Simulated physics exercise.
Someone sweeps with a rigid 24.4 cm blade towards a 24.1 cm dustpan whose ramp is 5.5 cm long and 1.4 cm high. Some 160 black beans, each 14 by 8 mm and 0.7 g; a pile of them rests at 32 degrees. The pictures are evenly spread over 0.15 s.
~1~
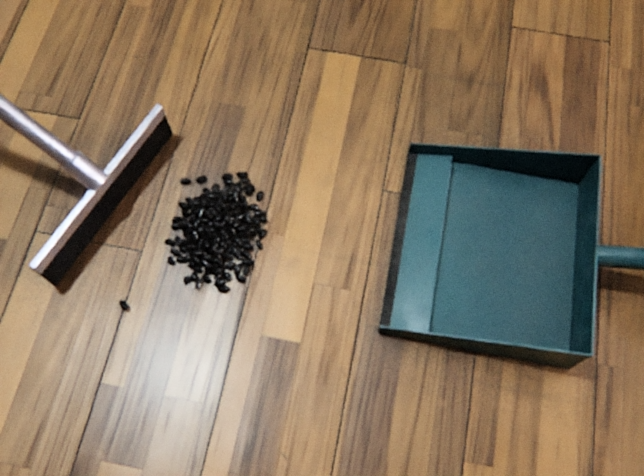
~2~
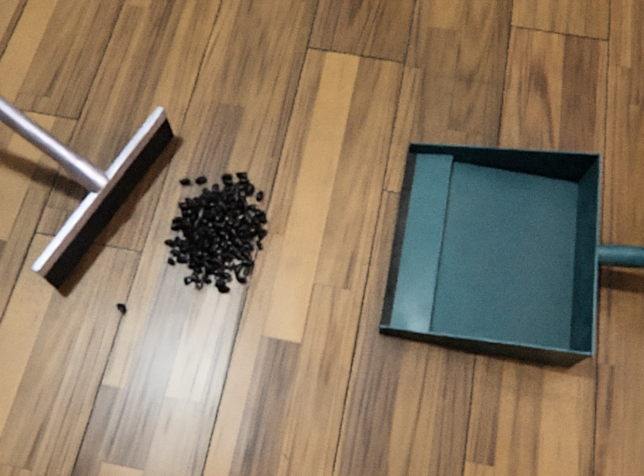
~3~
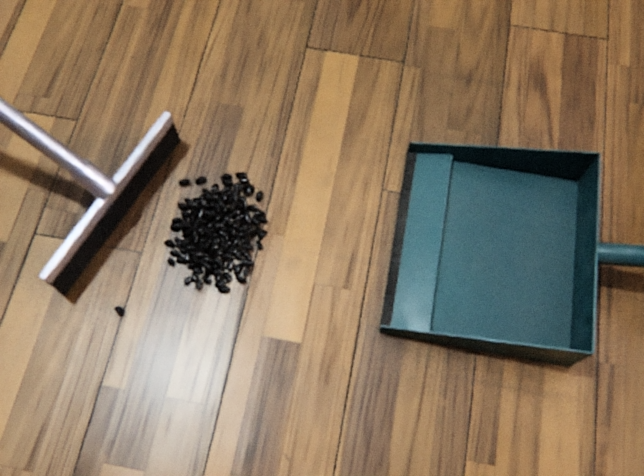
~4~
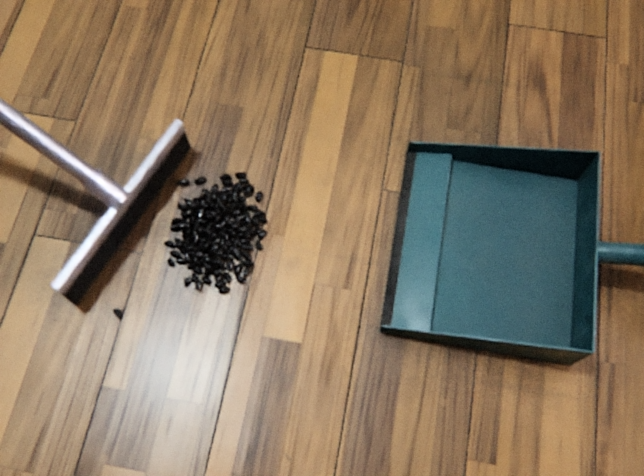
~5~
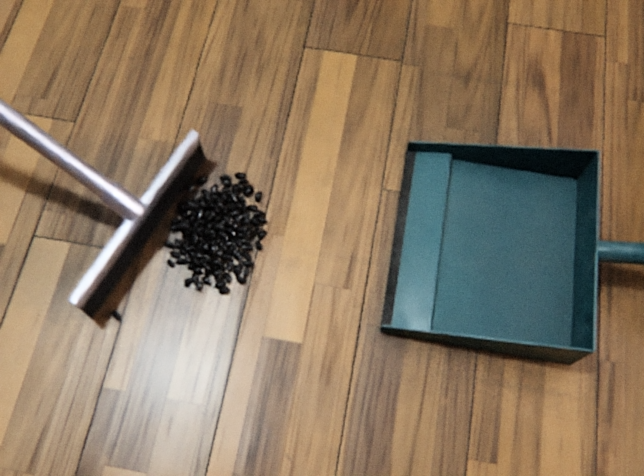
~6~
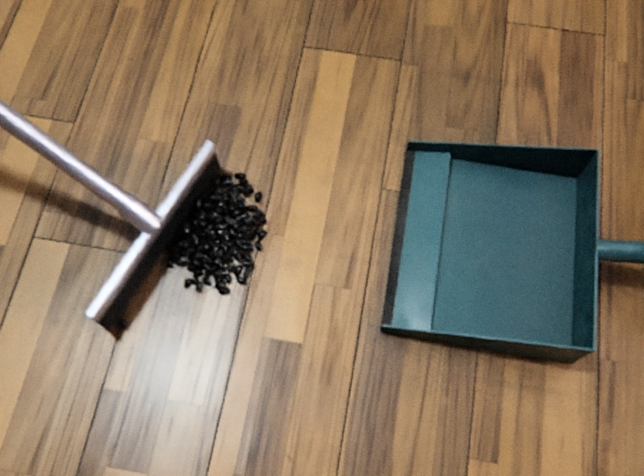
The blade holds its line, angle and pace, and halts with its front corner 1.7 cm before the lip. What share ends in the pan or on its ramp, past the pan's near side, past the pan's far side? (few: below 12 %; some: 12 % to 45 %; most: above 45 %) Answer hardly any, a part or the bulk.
Pan a part, near side the bulk, far side hardly any.
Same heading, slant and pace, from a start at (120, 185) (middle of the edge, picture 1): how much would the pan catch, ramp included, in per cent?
Some 15 per cent.
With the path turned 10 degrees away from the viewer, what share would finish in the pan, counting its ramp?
Then about 20 per cent.
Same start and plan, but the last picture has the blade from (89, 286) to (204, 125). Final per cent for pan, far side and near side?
Pan 10, far 0, near 20.
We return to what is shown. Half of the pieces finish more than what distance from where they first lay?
Roughly 24 cm.
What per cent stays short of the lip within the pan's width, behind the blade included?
Roughly 30 per cent.
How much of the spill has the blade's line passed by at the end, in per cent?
Roughly 15 per cent.
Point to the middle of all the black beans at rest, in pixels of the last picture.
Around (380, 323).
Then, 0.15 s after the last picture, middle of the blade 16 cm from the lip; 0 % over the lip, far side 0 %, near side 20 %.
Then, 0.25 s after the last picture, middle of the blade 9 cm from the lip; 0 % over the lip, far side 0 %, near side 35 %.
Then, 0.49 s after the last picture, middle of the blade 6 cm from the lip; 20 % over the lip, far side 0 %, near side 50 %.
In the end, pan 15 %, near side 50 %, far side 0 %, in front of the lip or behind the blade 30 %.
